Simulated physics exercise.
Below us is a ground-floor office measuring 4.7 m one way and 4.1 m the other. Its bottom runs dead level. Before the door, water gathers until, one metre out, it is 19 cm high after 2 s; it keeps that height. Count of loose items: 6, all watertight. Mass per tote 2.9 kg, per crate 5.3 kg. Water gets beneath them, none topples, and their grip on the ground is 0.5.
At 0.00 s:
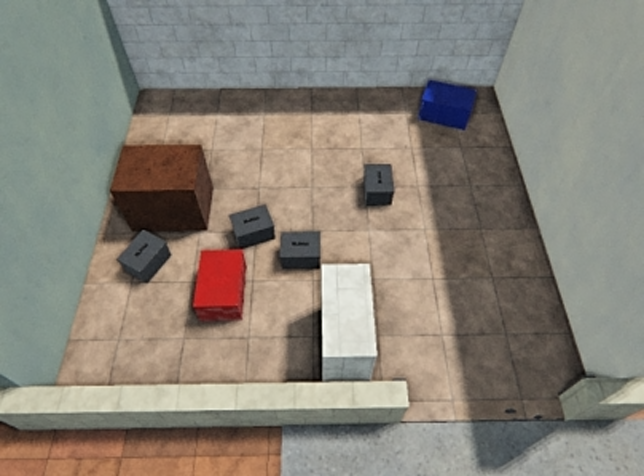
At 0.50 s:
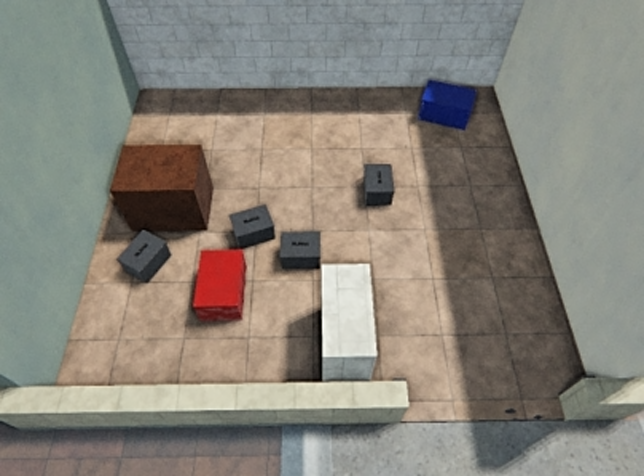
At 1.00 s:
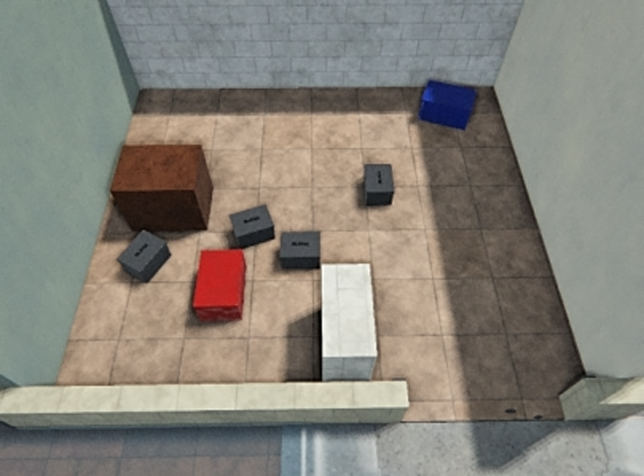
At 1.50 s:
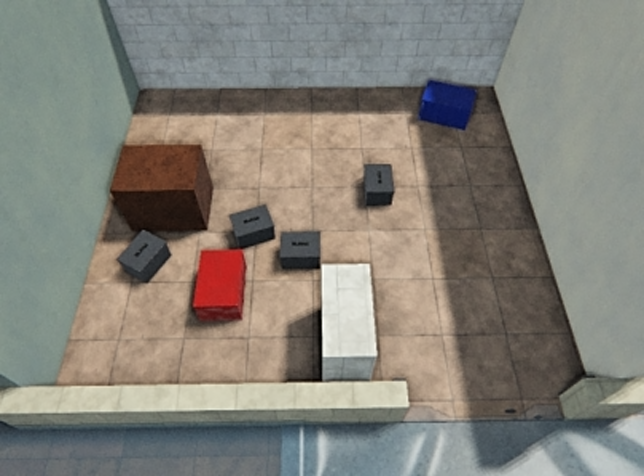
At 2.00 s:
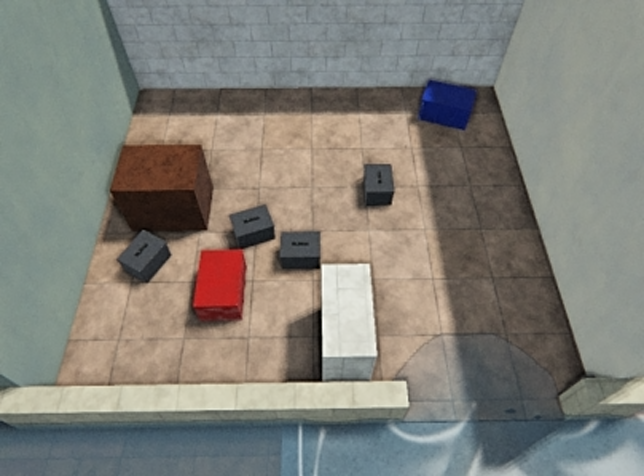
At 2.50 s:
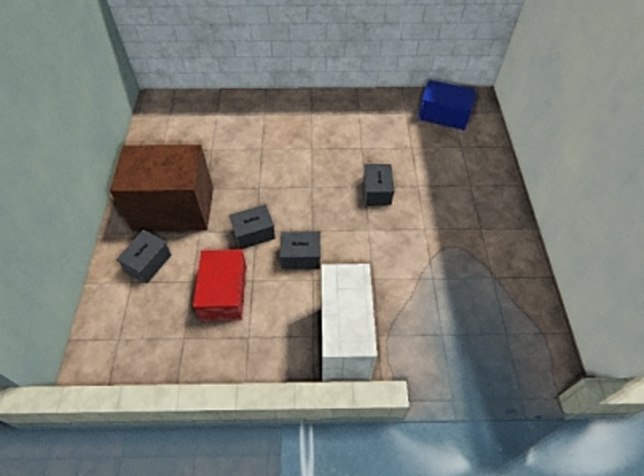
A walled, tiled room with scattered crates and boxes staying still as water spreads outside, then spills in through the doorway.
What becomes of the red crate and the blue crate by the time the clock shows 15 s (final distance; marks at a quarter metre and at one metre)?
Red crate shifts slightly; blue crate goes a long way.
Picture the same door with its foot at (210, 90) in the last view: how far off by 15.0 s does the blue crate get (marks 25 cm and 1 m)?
Then the blue crate is swept a long way.
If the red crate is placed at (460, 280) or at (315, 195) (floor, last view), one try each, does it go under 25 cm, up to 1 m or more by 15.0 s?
So, one try each: It goes a long distance the first time and goes a long distance the second.
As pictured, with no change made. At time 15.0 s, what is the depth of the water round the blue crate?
Close to 12 centimetres.
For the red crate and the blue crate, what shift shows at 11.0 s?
About 0 cm and 350 cm, respectively.
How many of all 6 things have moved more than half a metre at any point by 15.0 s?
Count: 5.
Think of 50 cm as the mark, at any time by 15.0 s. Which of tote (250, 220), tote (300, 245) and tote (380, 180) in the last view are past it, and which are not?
First greater, then greater, then greater.
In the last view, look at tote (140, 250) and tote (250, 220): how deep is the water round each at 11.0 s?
Close to 3 and 4 centimetres.
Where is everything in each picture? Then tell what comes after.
In the first frame, the red crate at (219, 277), on the bottom; the blue crate at (450, 95) rests on the ground; 0.0 m2 under water; 0 of 6 have shifted.
In the second frame, the red crate at (219, 277), on the bottom; the blue crate at (450, 95) rests on the ground; water covers 0.0 m2; 0 of 6 have shifted.
In the third frame, the red crate at (219, 277), on the bottom; the blue crate at (450, 95), on the bottom; 0.0 m2 under water; 0 of 6 have shifted.
In the fourth frame, the red crate at (219, 277) rests on the ground; the blue crate at (450, 95) rests on the ground; 0.0 m2 under water; 0 of 6 have shifted.
In the fifth frame, the red crate at (219, 277) rests on the ground; the blue crate at (450, 95), on the bottom; water covers 0.6 m2; 0 of 6 have shifted.
In the sixth frame, the red crate at (219, 277) rests on the ground; the blue crate at (450, 95) rests on the ground; 1.6 m2 under water; 0 of 6 have shifted.
After 3.5 s the red crate is near (219, 277), 0.0 m from its start, aground; the blue crate is near (450, 95), 0.0 m from its start, aground; 0 afloat.
After 6.8 s the red crate is near (219, 277), 0.0 m from its start, aground; the blue crate is near (377, 77), 0.9 m from its start, afloat; 2 afloat.
After 11.0 s the red crate is near (219, 277), 0.0 m from its start, aground; the blue crate is near (141, 110), 3.6 m from its start, afloat; 5 afloat.
After 15.0 s the red crate is near (201, 311), 0.4 m from its start, afloat; the blue crate is near (130, 149), 3.8 m from its start, afloat; 6 afloat.
